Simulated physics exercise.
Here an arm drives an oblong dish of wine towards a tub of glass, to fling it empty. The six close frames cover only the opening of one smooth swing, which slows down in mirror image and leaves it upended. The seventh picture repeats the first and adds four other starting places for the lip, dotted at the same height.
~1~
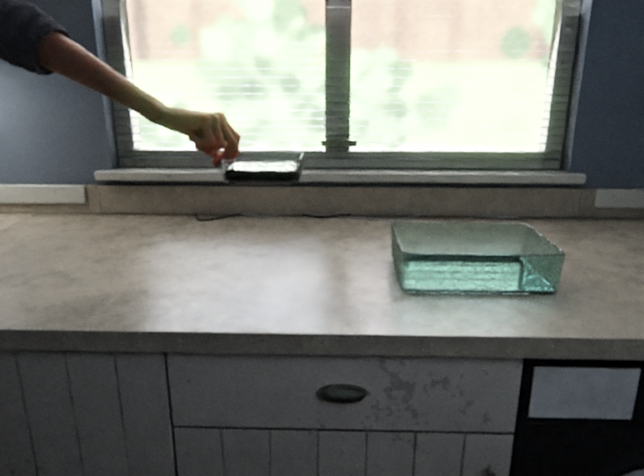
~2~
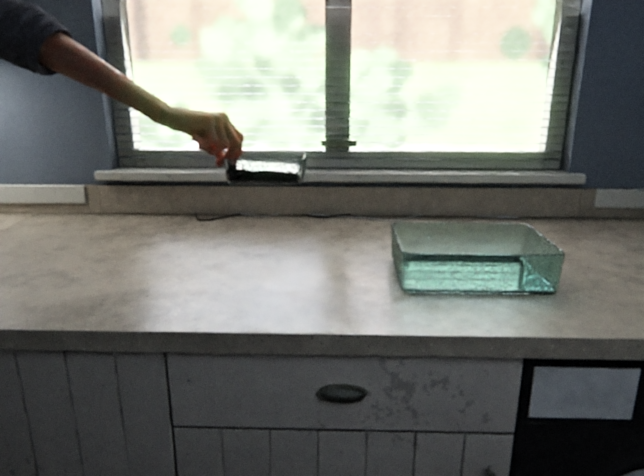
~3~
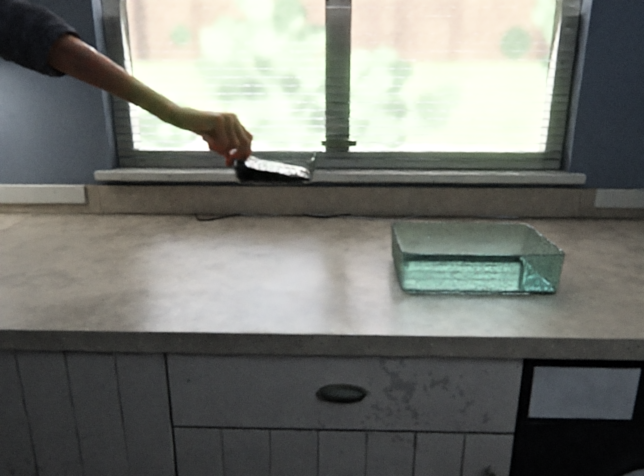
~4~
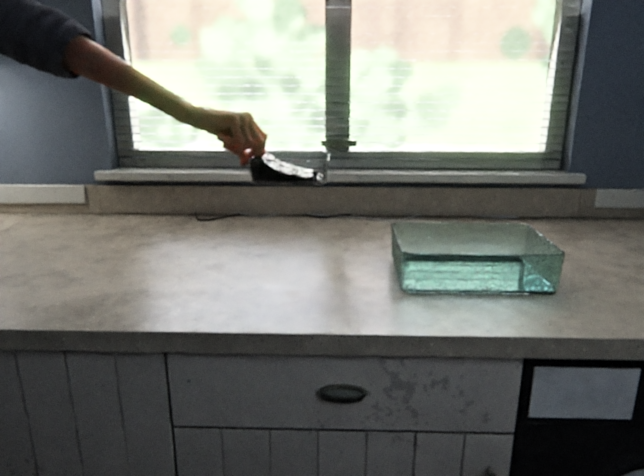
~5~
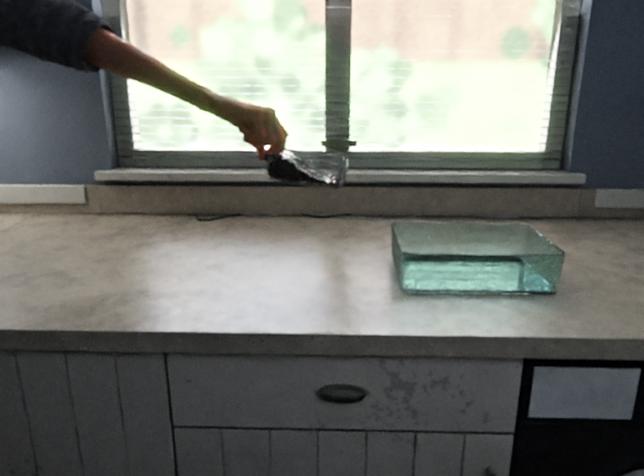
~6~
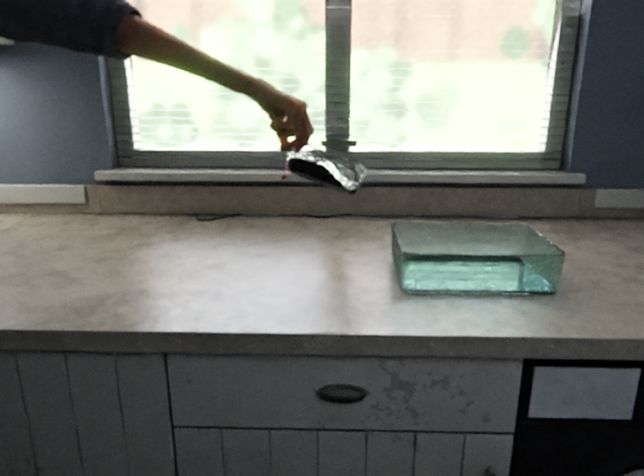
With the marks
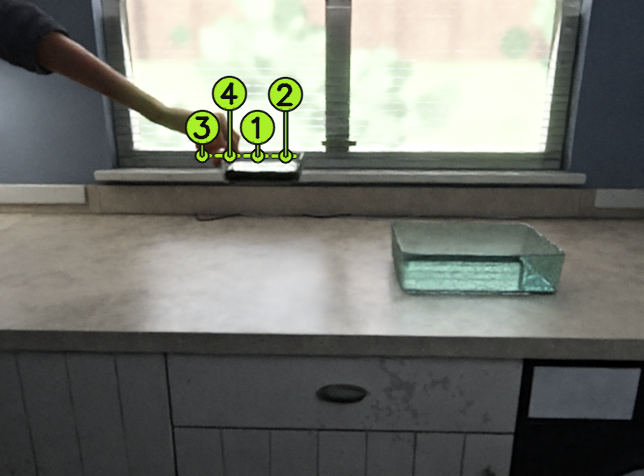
An arm reached in from the left, holding a small dark dish by the window, and moved it a short way right, tilting it slightly, while a glass tub sat still on the counter.
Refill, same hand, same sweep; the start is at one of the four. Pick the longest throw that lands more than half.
1 is the one.
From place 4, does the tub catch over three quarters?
No, less.
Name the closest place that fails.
4.
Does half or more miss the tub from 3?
Yes, that goes wrong.
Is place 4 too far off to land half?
Yes.
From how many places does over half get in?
Two.
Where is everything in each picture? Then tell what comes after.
The first picture shows upright, lip at (301, 156); tub from (401, 291) to (556, 293); nothing has left yet.
The second picture shows upright, lip at (304, 156); nothing has left yet.
The third picture shows upright, lip at (313, 156); nothing has left yet.
The fourth picture shows upright, lip at (328, 156); wine is over the rim, down to (261, 155).
The fifth picture shows tipped about 7°, lip at (346, 161); nothing has left yet.
The sixth picture shows tipped about 20°, lip at (364, 170); nothing has left yet.
In lime, 1 at (257, 155); 2 at (285, 156); 3 at (202, 155); 4 at (229, 155).
If 1 is chosen, about 67 % lands in the tub, 25 % falls short and 7 % goes beside or beyond.
If 2 is chosen, about 81 % lands in the tub, 12 % falls short and 7 % goes beside or beyond.
If 3 is chosen, about 8 % lands in the tub, 90 % falls short.
If 4 is chosen, about 25 % lands in the tub, 69 % falls short and 6 % goes beside or beyond.
